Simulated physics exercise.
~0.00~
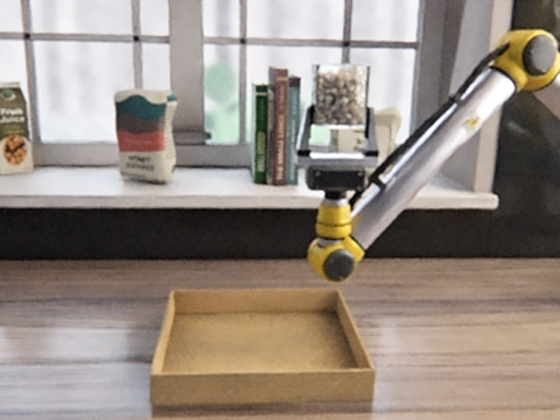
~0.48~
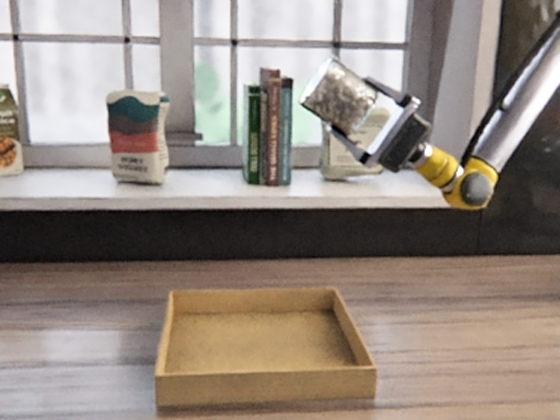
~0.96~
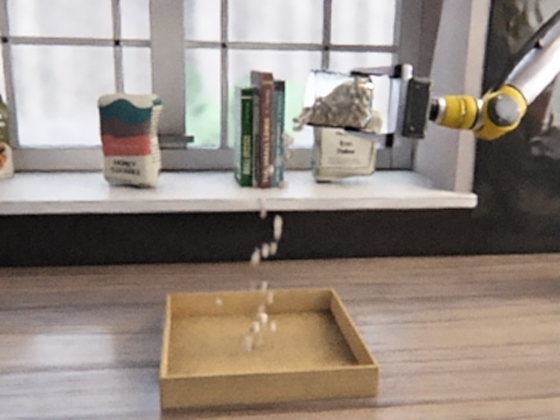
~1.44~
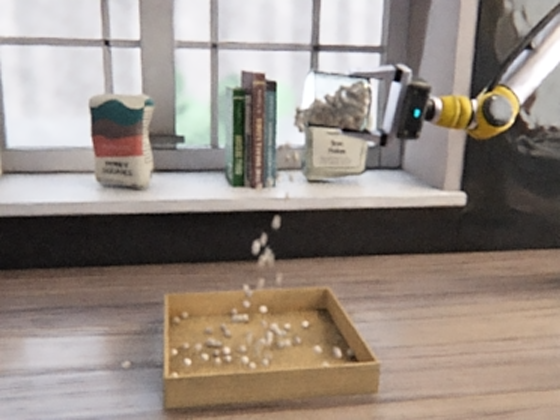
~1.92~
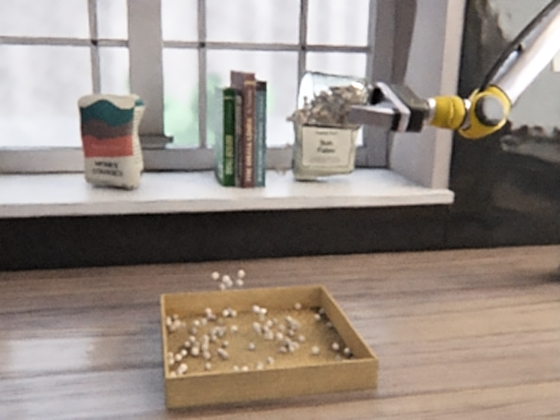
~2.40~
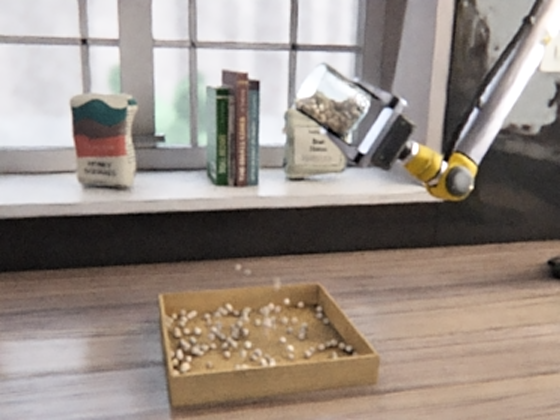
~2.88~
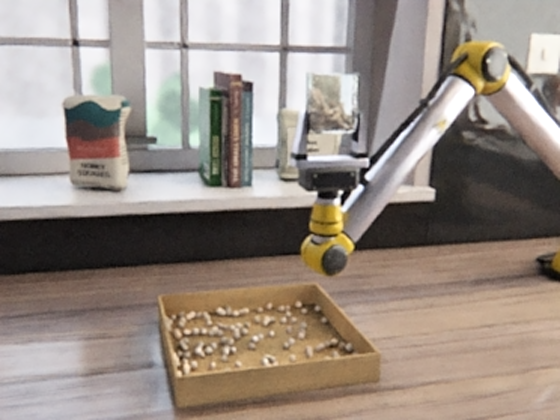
In the video, a yellow-jointed robotic arm tips a clear cup of small beads onto its side above a shallow tray on a wooden table, spilling many into it, then stands the cup upright again, leaving beads scattered across the tray.
